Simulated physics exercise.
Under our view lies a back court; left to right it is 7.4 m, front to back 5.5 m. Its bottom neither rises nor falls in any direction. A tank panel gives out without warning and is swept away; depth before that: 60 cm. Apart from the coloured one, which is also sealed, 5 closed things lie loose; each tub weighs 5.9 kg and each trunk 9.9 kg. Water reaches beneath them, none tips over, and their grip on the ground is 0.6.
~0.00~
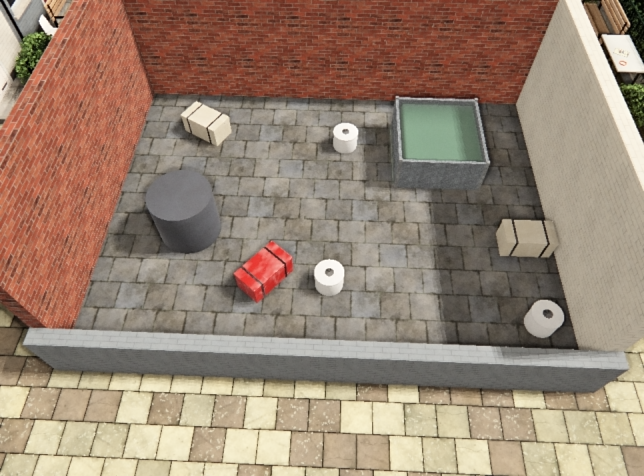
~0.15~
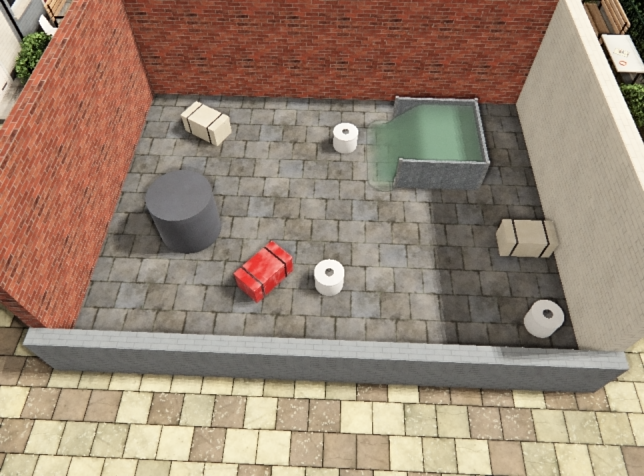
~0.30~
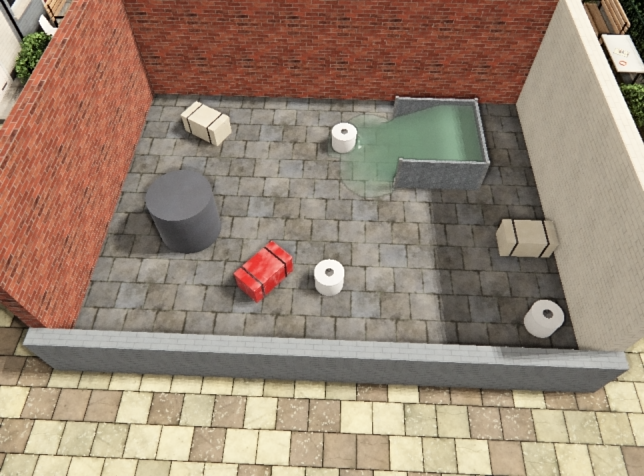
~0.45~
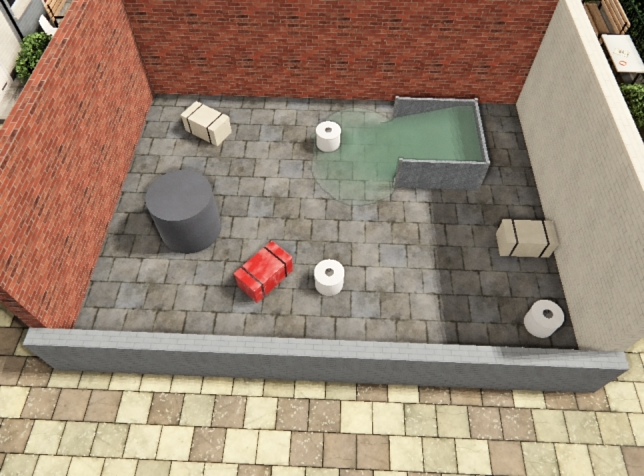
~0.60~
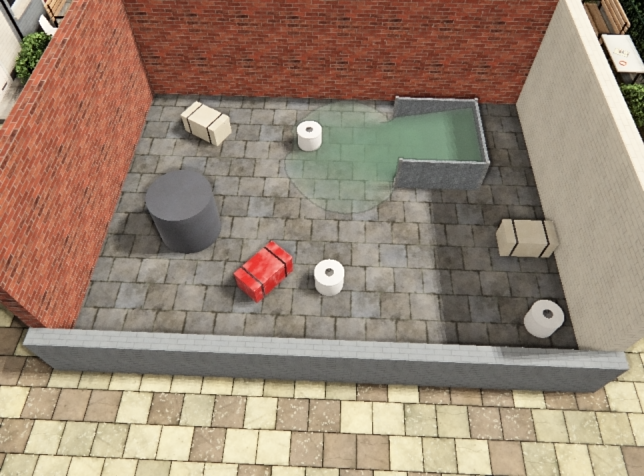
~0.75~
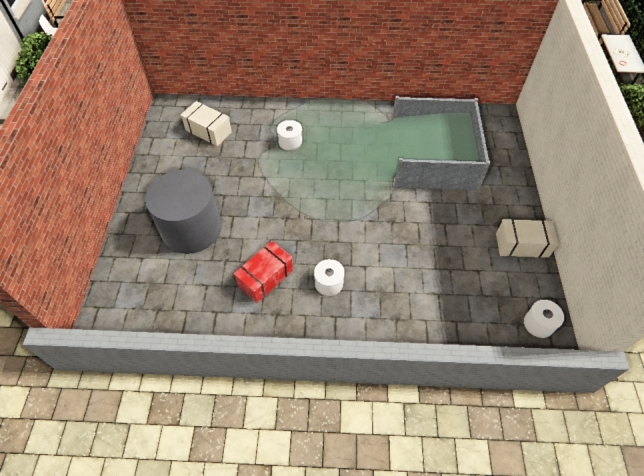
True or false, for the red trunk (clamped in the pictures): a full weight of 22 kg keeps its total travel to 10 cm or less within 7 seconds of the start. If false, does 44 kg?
True.
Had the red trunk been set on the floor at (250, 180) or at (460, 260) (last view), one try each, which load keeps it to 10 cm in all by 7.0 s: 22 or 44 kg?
In that order: Both fail; the lighter suffices.
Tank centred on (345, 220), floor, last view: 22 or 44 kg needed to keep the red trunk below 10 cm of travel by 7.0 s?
For that case: Heavier one only.
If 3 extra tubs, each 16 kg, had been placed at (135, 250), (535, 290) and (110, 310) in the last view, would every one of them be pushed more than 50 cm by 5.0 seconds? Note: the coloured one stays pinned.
Within it, within it, within it.
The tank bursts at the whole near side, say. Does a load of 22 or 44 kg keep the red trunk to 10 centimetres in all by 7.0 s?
Note: High mass only.
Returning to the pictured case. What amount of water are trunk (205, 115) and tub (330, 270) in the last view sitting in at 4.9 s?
8 and 1 cm.
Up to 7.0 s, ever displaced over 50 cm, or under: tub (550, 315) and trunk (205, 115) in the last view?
One after the other: Does not reach it, then goes beyond it.
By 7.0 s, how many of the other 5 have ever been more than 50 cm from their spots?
I get 2.
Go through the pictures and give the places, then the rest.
The first picture shows the red trunk at (263, 265) rests on the ground; water covers 2.1 m2; 0 of 6 have shifted.
The second picture shows the red trunk at (263, 265) rests on the ground; 3.0 m2 under water; 0 of 6 have shifted.
The third picture shows the red trunk at (263, 265) rests on the ground; 3.9 m2 under water; 0 of 6 have shifted.
The fourth picture shows the red trunk at (263, 265), on the bottom; 5.1 m2 under water; 1 of 6 have shifted.
The fifth picture shows the red trunk at (263, 265) rests on the ground; water covers 6.6 m2; 1 of 6 have shifted.
The sixth picture shows the red trunk at (263, 265) rests on the ground; water covers 8.2 m2; 1 of 6 have shifted.
After 1.4 s the red trunk would be 0 cm from its start with 22 kg and 0 cm from its start with 44 kg; 0 cm of water round it then.
After 3.1 s the red trunk would be 0 cm from its start with 22 kg and 0 cm from its start with 44 kg; 2 cm of water round it then.
After 4.9 s the red trunk would be 0 cm from its start with 22 kg and 0 cm from its start with 44 kg; 2 cm of water round it then.
After 7.0 s the red trunk would be 0 cm from its start with 22 kg and 0 cm from its start with 44 kg; 5 cm of water round it then.
